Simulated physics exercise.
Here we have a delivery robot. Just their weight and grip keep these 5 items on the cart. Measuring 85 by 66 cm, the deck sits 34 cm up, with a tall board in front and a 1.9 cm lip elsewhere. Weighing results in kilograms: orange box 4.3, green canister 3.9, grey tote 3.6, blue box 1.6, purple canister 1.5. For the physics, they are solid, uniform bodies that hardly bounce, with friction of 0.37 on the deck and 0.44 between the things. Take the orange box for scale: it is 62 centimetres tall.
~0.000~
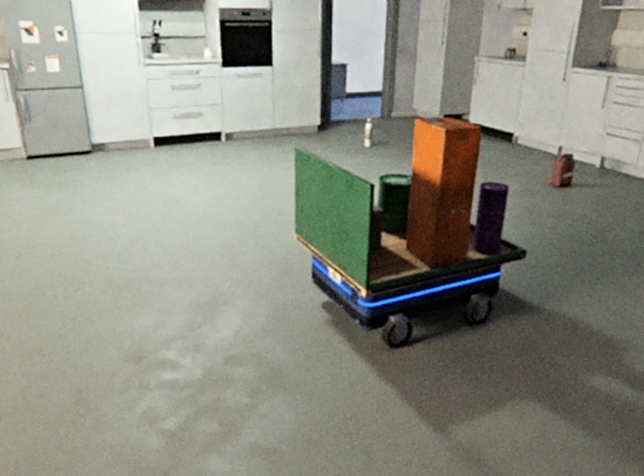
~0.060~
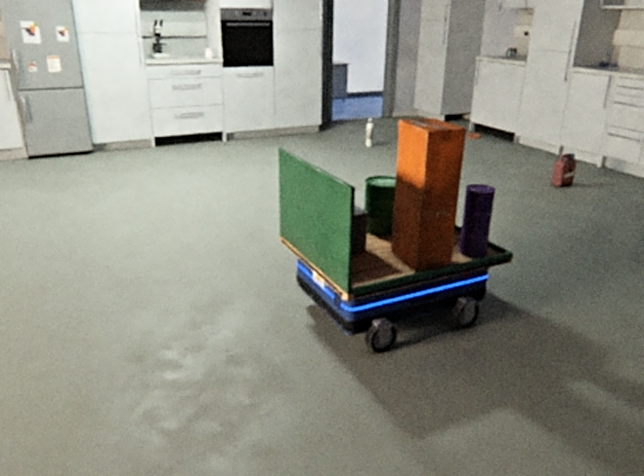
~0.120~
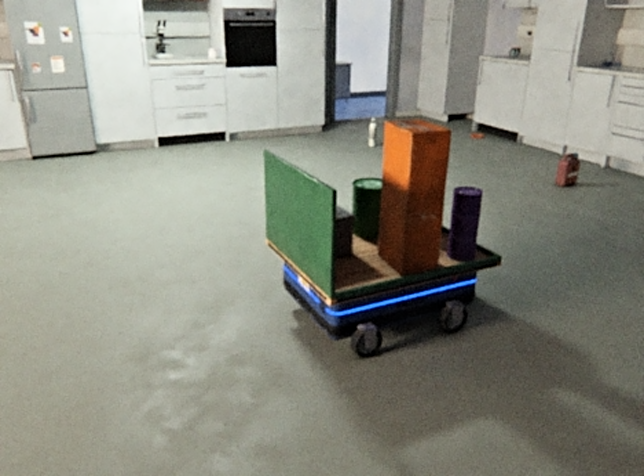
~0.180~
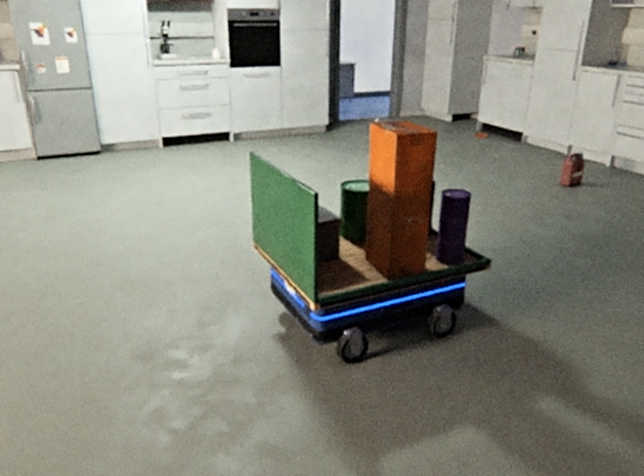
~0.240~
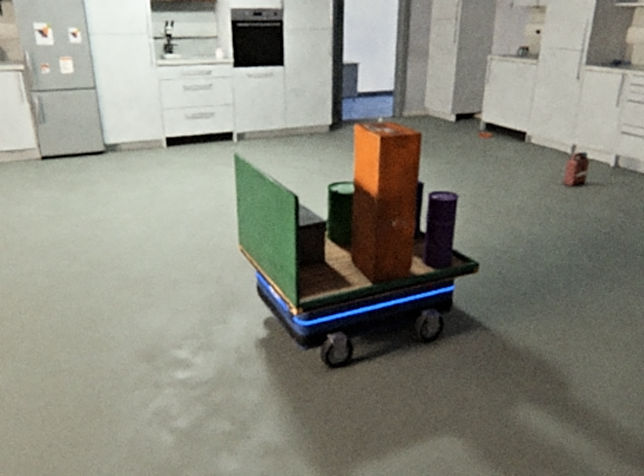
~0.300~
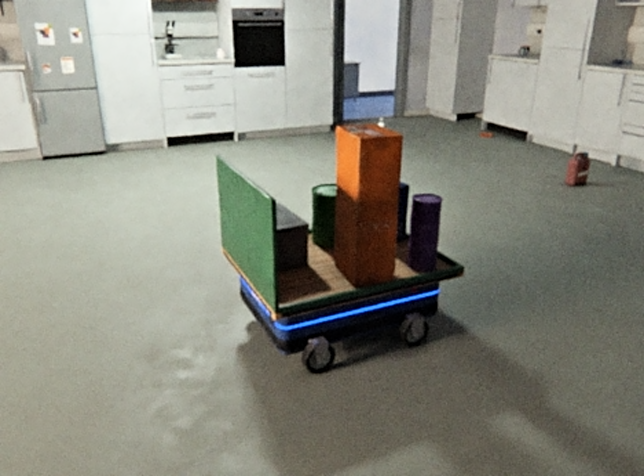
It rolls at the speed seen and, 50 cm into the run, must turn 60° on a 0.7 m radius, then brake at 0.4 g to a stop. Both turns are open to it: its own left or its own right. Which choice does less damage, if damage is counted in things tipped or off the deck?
Left.
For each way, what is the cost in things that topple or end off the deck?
If it goes left, 1; if it goes right, 2.
Turning left. At 0.70 s, cart 105 cm along, turned 33°; orange box moved 3 cm near (275, 240); green canister moved 2 cm near (206, 256); grey tote moved 2 cm.
After 1.00 s, cart 150 cm along, turned 60°; orange box moved 3 cm near (266, 292); green canister moved 2 cm near (147, 328); blue box moved 5 cm.
In the end (2.2 s), toppled on the cart, orange box; the other 4 under 10 cm from the start. In the last view, orange box near (205, 406), green canister near (99, 398).
Turning right instead, orange box and purple canister tipped over or off the deck, 2 of 5 in all.
